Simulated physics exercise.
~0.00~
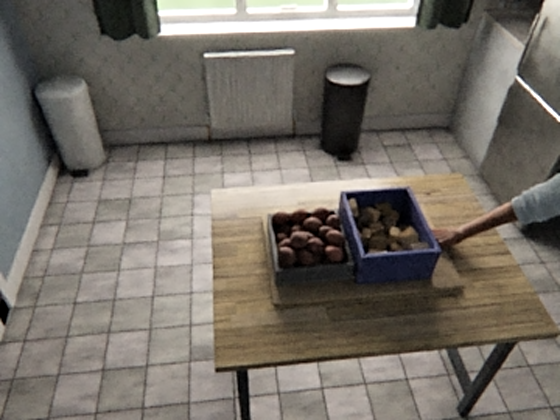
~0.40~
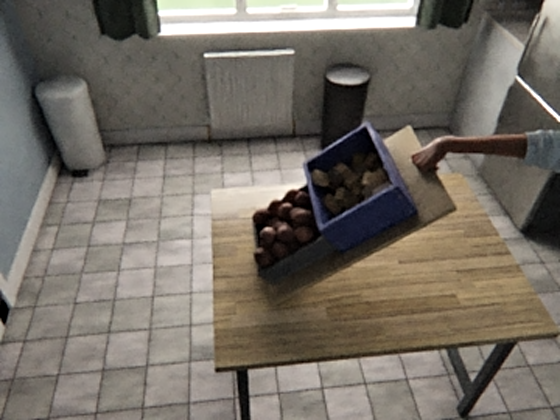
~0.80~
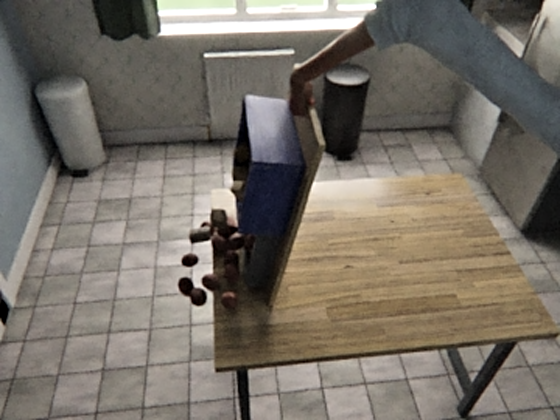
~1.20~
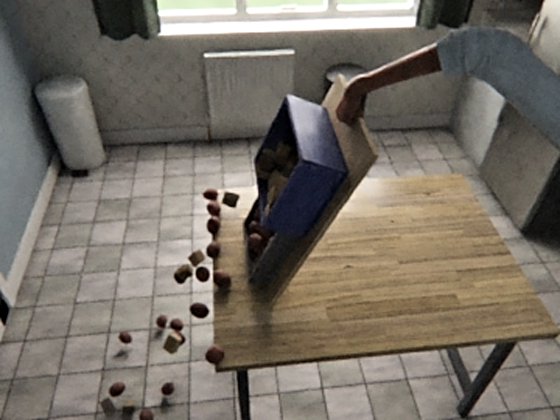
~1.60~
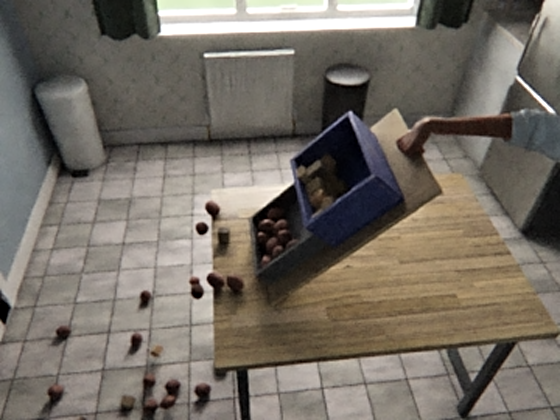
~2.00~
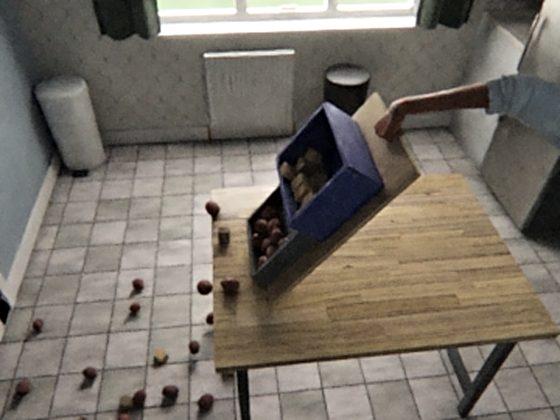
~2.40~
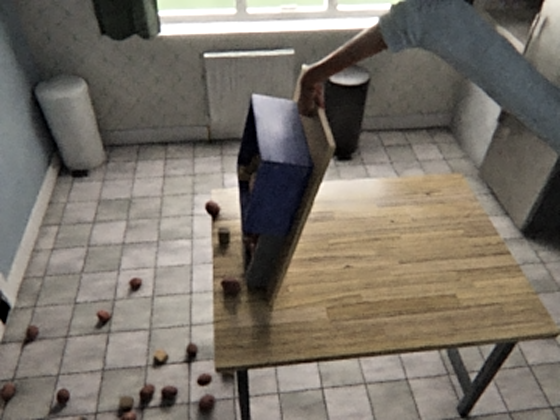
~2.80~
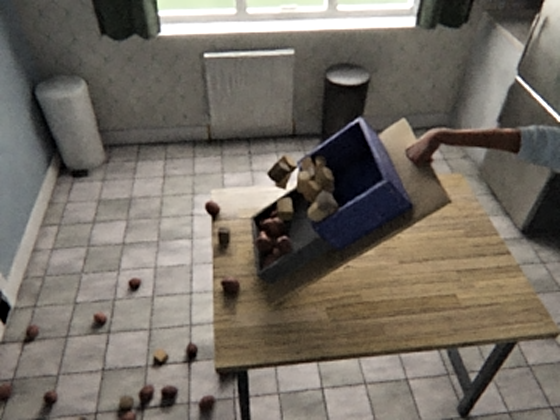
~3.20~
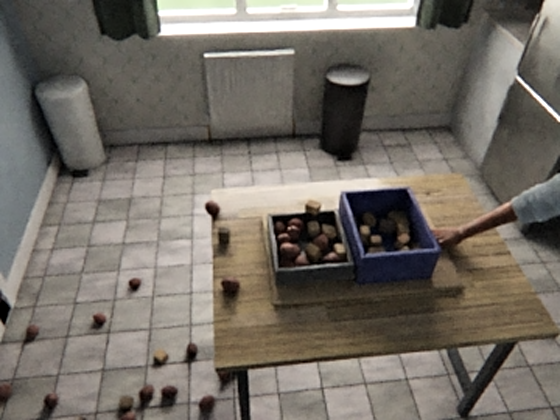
Kitchen with a hand repeatedly tipping a board of two containers leftward, spilling potatoes and blocks across the floor, then lowering it flat.
